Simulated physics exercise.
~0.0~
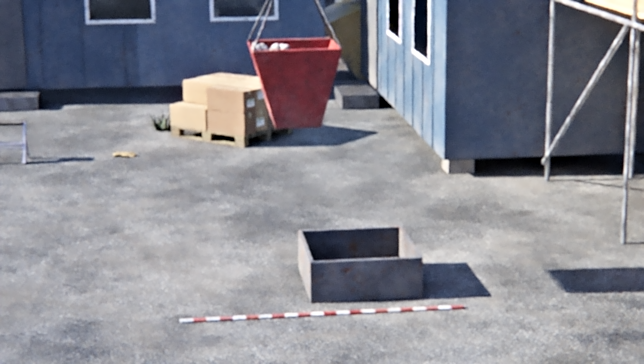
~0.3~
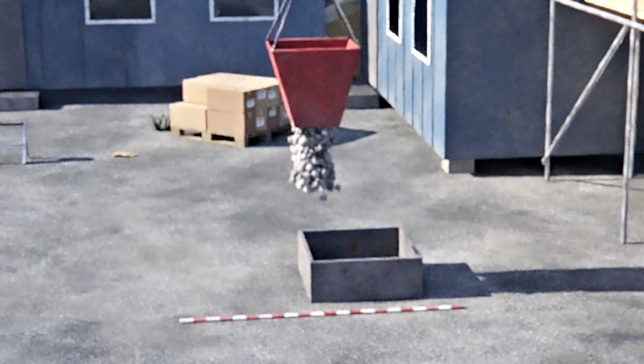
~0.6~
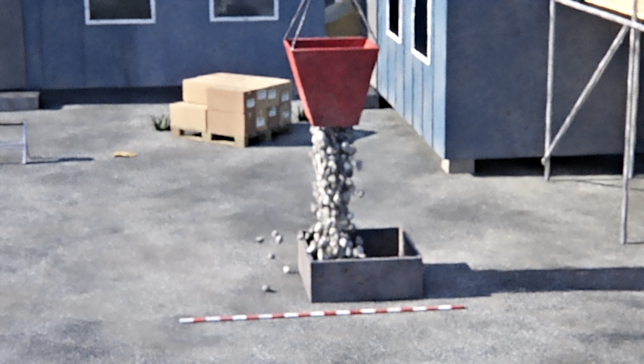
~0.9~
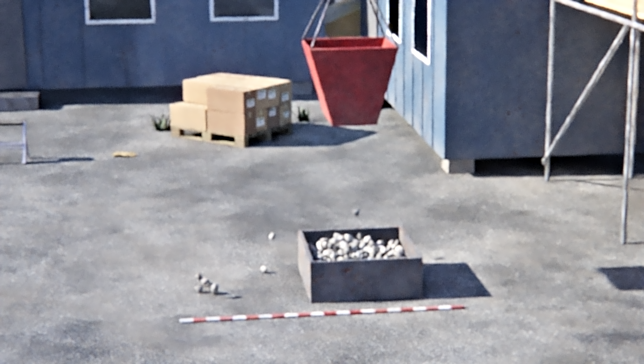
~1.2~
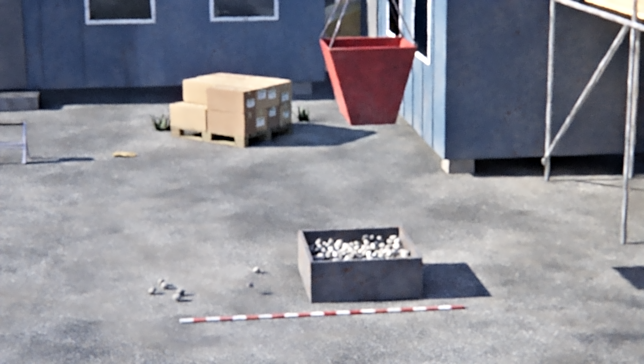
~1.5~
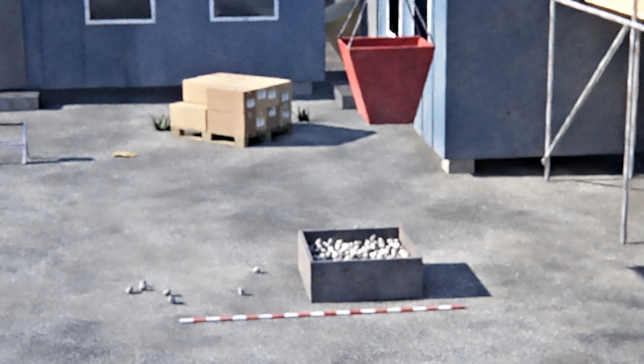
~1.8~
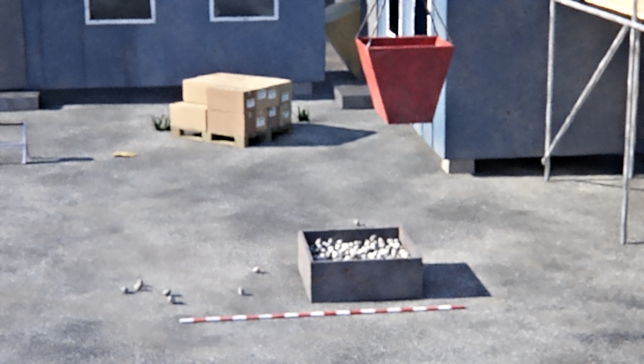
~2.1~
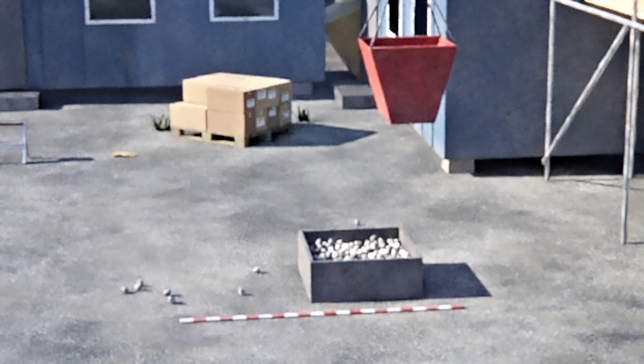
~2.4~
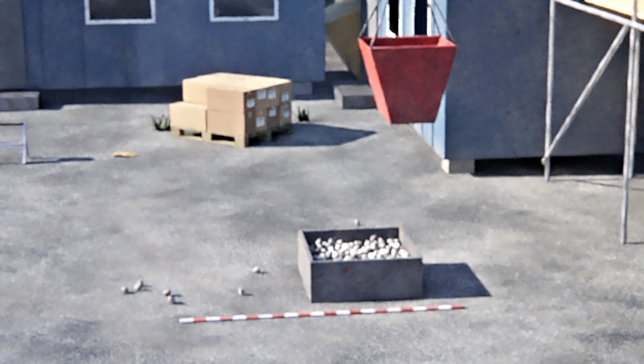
A red hopper moving right drops pale cobbles into a low dark bin, nearly filling it, with a few scattered left.
